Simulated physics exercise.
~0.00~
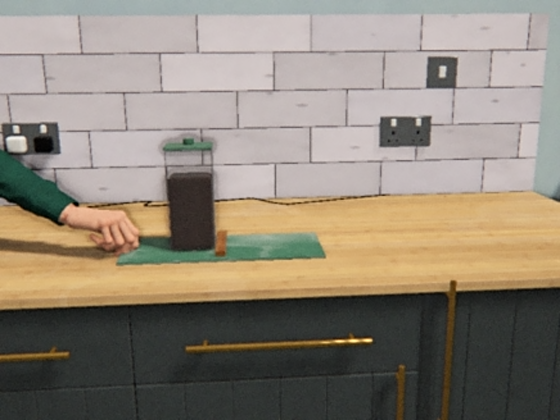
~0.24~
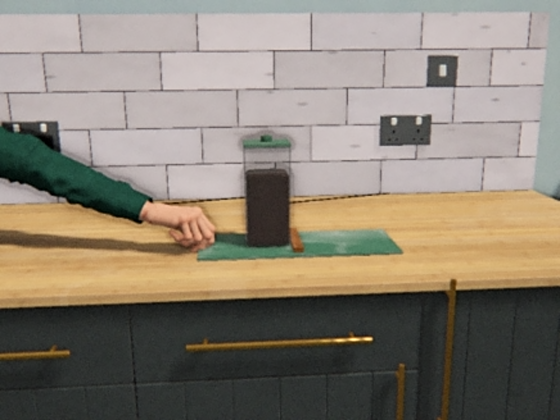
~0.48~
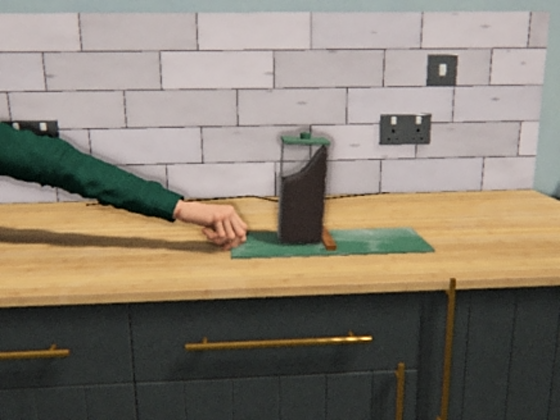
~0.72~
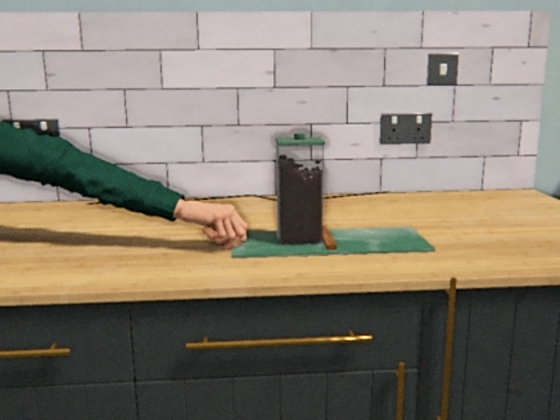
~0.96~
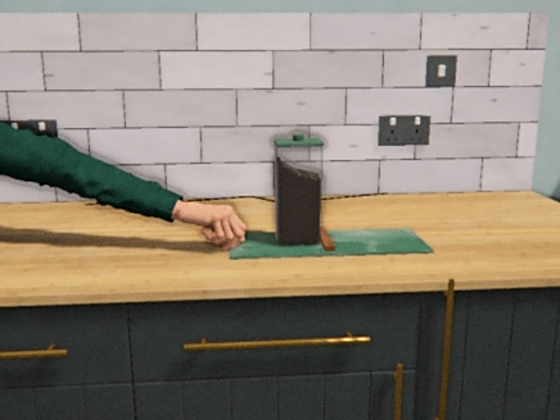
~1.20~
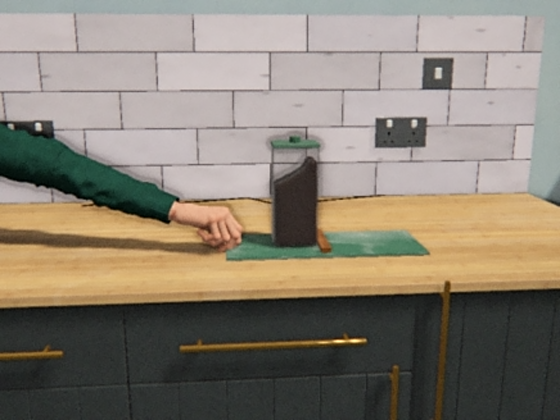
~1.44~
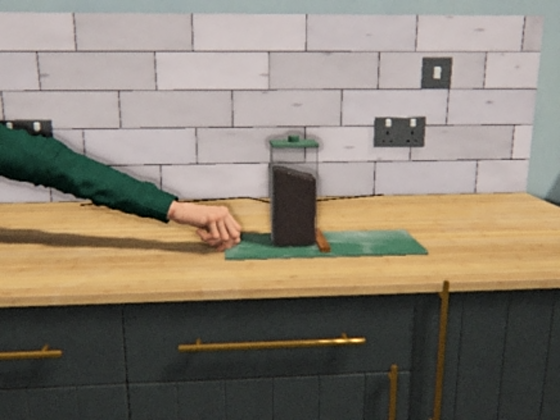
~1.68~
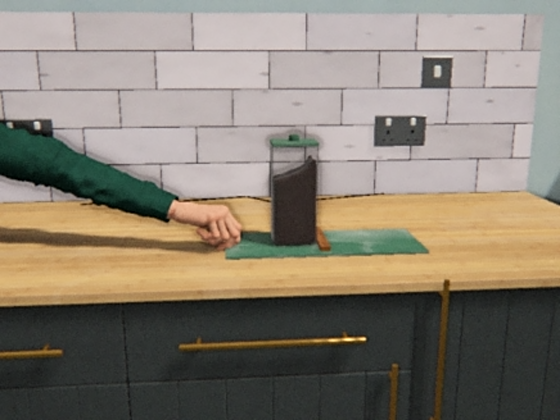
A hand slides the green board right and stops; the flask tips slightly but stays upright.
